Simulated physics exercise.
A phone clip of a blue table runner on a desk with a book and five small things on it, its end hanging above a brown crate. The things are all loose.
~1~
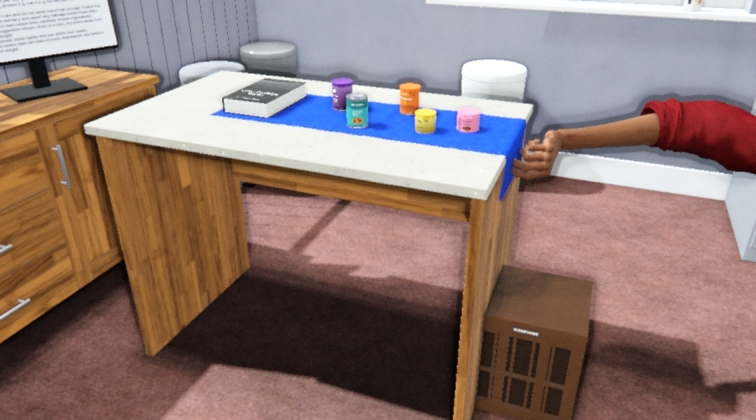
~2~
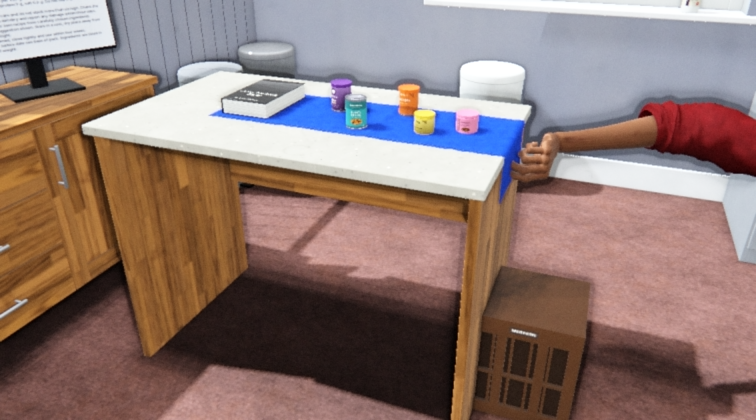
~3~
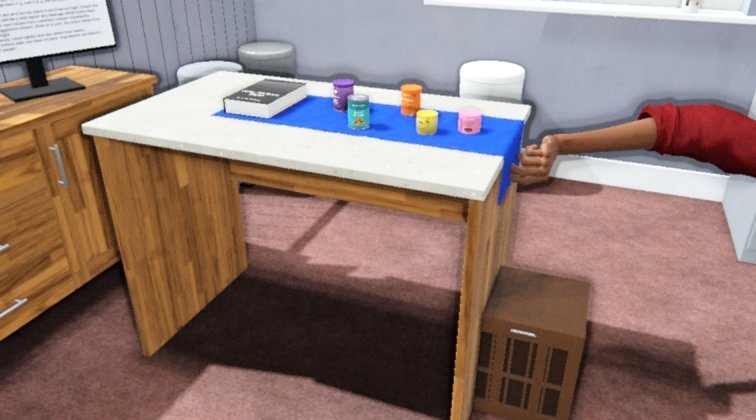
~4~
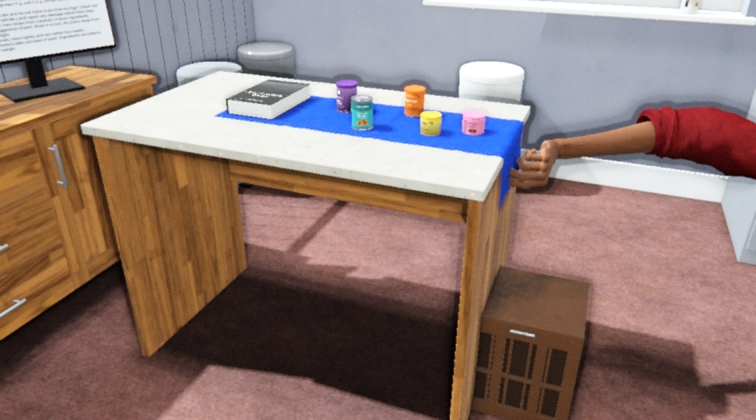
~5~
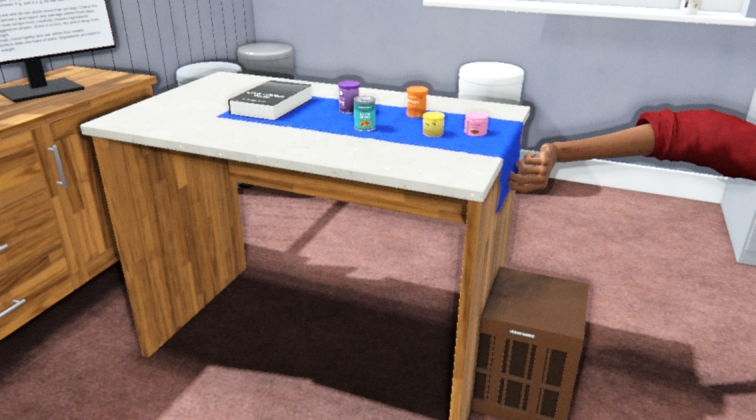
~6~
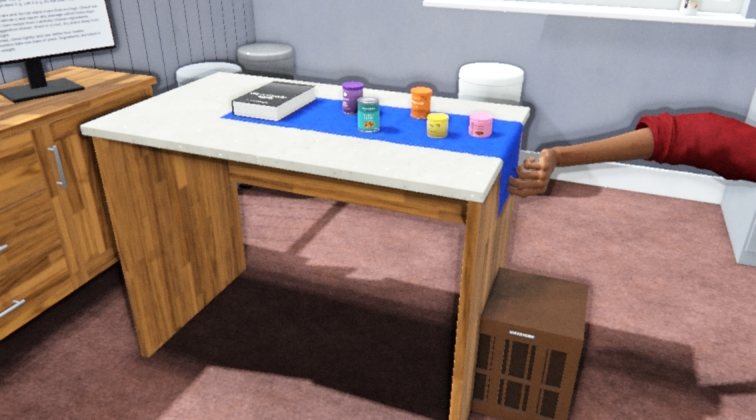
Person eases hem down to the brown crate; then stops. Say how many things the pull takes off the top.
Most likely just three will go over the edge.
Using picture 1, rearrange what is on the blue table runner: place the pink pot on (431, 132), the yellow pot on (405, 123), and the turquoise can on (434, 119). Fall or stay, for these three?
The pink pot topples down, the yellow pot topples down, and the turquoise can topples down.
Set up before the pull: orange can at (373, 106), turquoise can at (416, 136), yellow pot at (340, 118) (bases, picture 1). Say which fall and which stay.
The orange can ends up still aboard, the turquoise can ends up knocked off, the yellow pot ends up still aboard.
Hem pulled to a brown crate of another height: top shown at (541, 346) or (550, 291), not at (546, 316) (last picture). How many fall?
For the first height 4, for the second 2.
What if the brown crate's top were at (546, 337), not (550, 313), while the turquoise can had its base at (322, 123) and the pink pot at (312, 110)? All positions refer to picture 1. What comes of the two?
As for the turquoise can, it stays in place; as for the pink pot, it stays in place.
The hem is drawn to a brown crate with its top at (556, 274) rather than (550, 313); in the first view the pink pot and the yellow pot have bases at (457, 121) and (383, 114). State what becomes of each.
Result - the pink pot comes off, and the yellow pot stays put.
Soon after, hem near (503, 258); pink pot gone.
After that, hem on the crate; pink pot, yellow pot and orange can gone.
In the end, hem on the crate; pink pot, yellow pot and orange can gone. Over the edge go three.
